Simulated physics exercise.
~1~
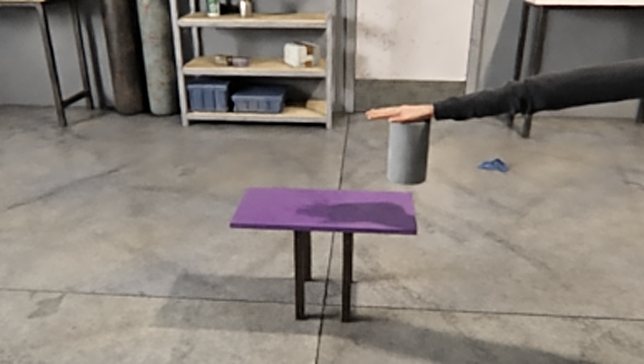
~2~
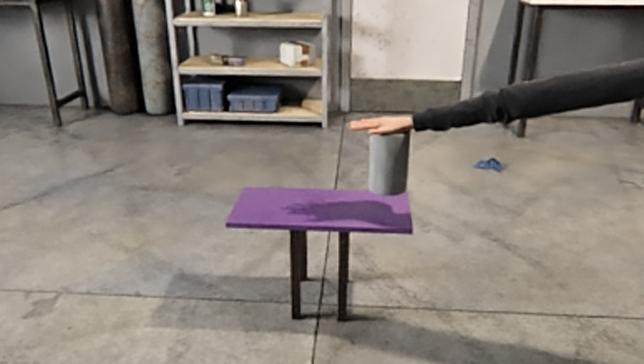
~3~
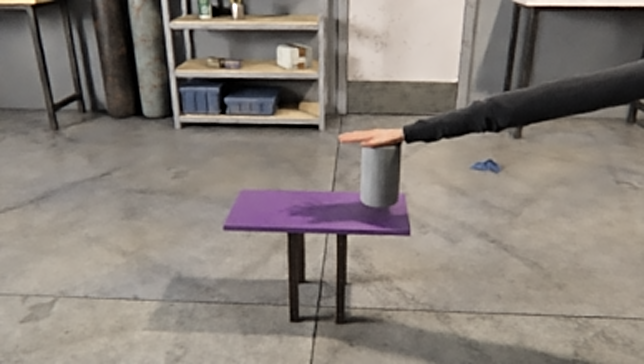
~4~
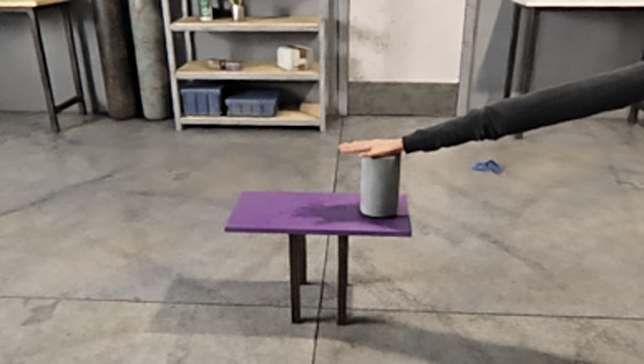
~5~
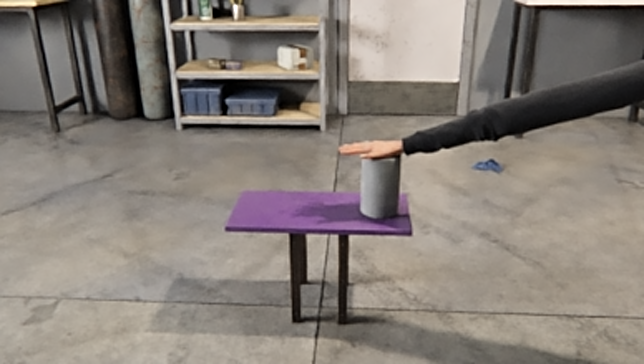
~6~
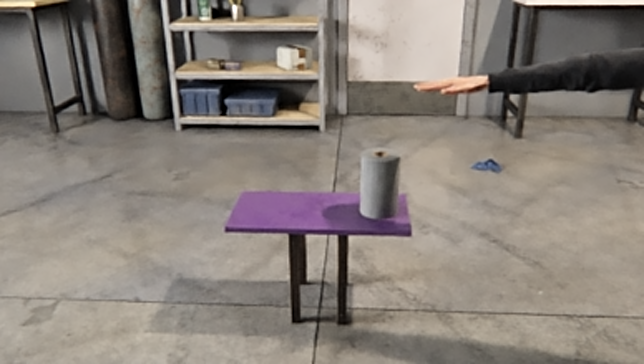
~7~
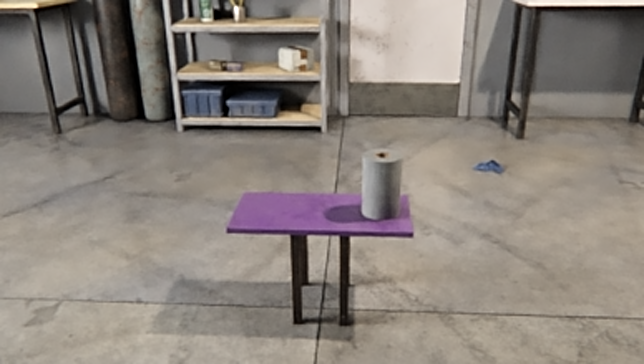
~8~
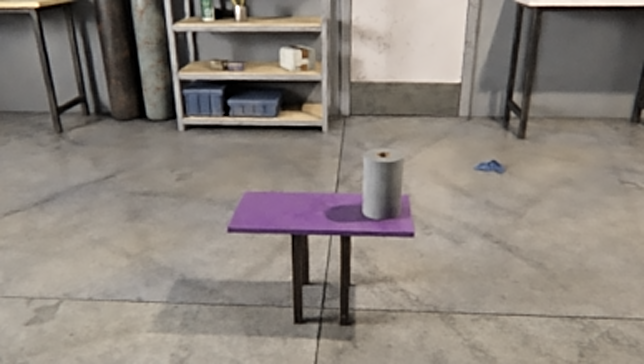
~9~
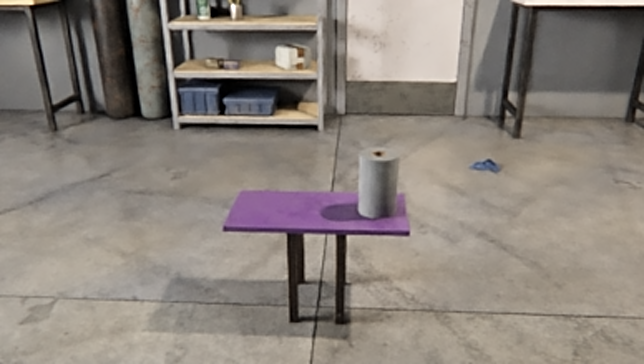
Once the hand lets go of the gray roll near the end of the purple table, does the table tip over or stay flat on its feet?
The small purple table stays flat on its feet, with the gray roll standing upright near its right end.
